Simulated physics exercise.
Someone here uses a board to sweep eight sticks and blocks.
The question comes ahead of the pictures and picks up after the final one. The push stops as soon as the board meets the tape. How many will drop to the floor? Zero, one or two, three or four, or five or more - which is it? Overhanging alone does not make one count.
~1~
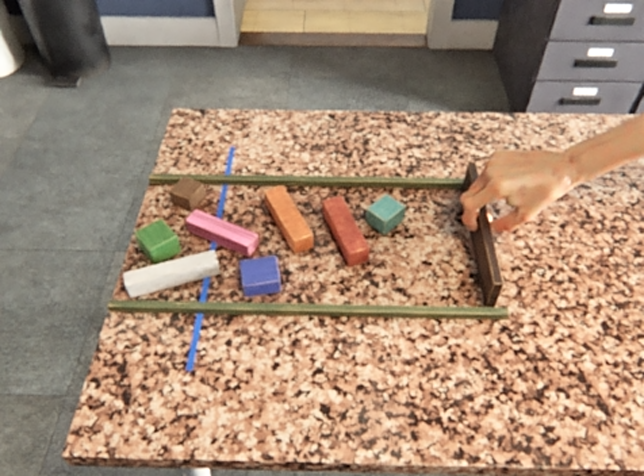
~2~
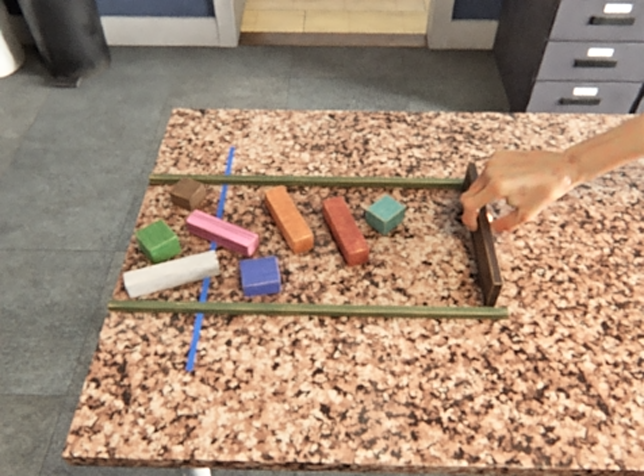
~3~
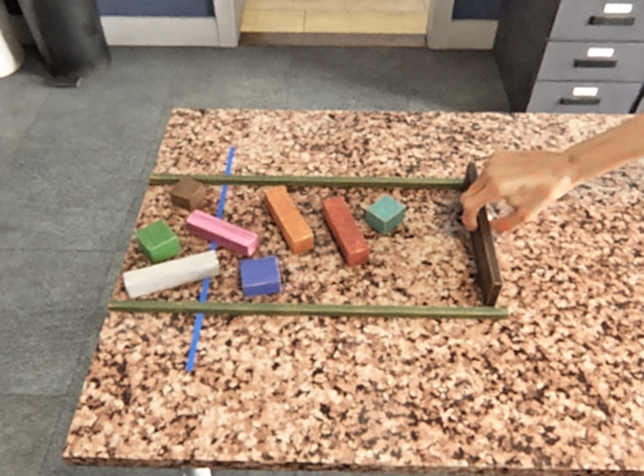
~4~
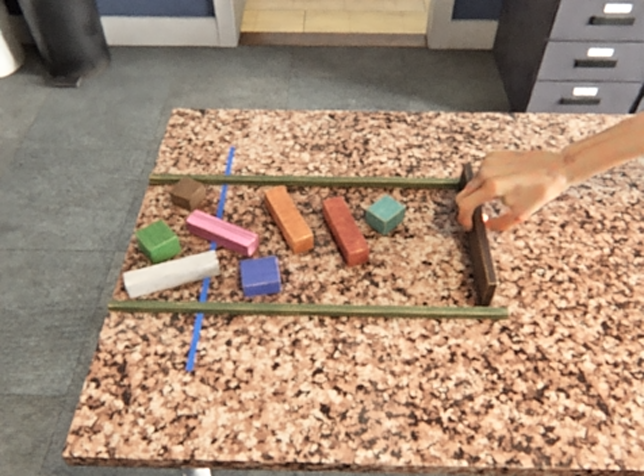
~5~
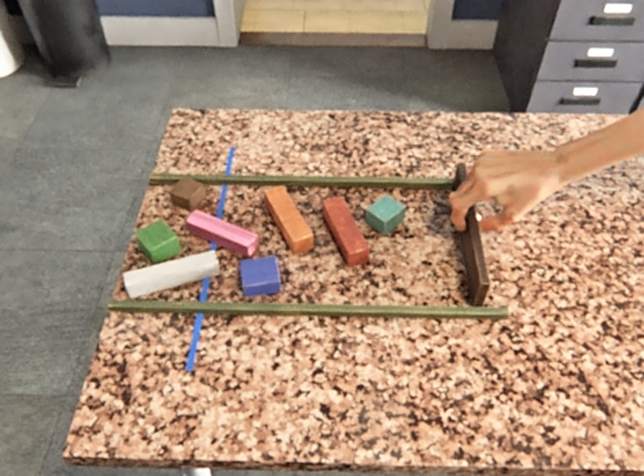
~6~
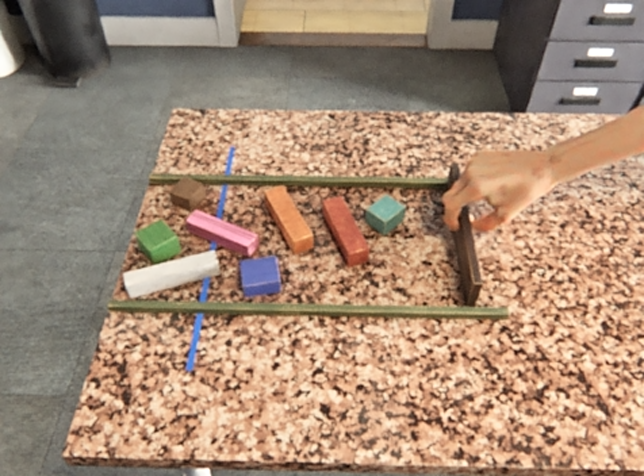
After the push, one or two are missing from the table.
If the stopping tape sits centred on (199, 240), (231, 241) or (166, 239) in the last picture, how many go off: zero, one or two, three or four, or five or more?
Counts as listed: 1 or 2 / not one / either three or four.
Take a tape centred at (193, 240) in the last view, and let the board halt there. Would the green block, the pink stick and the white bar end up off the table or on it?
The green block: It is gone. The pink stick: It is gone. The white bar: It is gone.
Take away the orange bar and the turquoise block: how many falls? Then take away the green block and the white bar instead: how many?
Try 1: 0; try 2: 0.
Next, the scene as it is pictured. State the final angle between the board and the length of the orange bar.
About 35°.
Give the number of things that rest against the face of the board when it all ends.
3.
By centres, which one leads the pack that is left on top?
The pink stick is the one you want.
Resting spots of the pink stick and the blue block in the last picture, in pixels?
(142, 244) and (188, 273), approximately.
Soon after, none off yet; green block at rest near (158, 242); brown block at rest near (188, 194); white bar at rest near (173, 274).
In the end, the number that fall off is one or two; gone, white bar and green block.
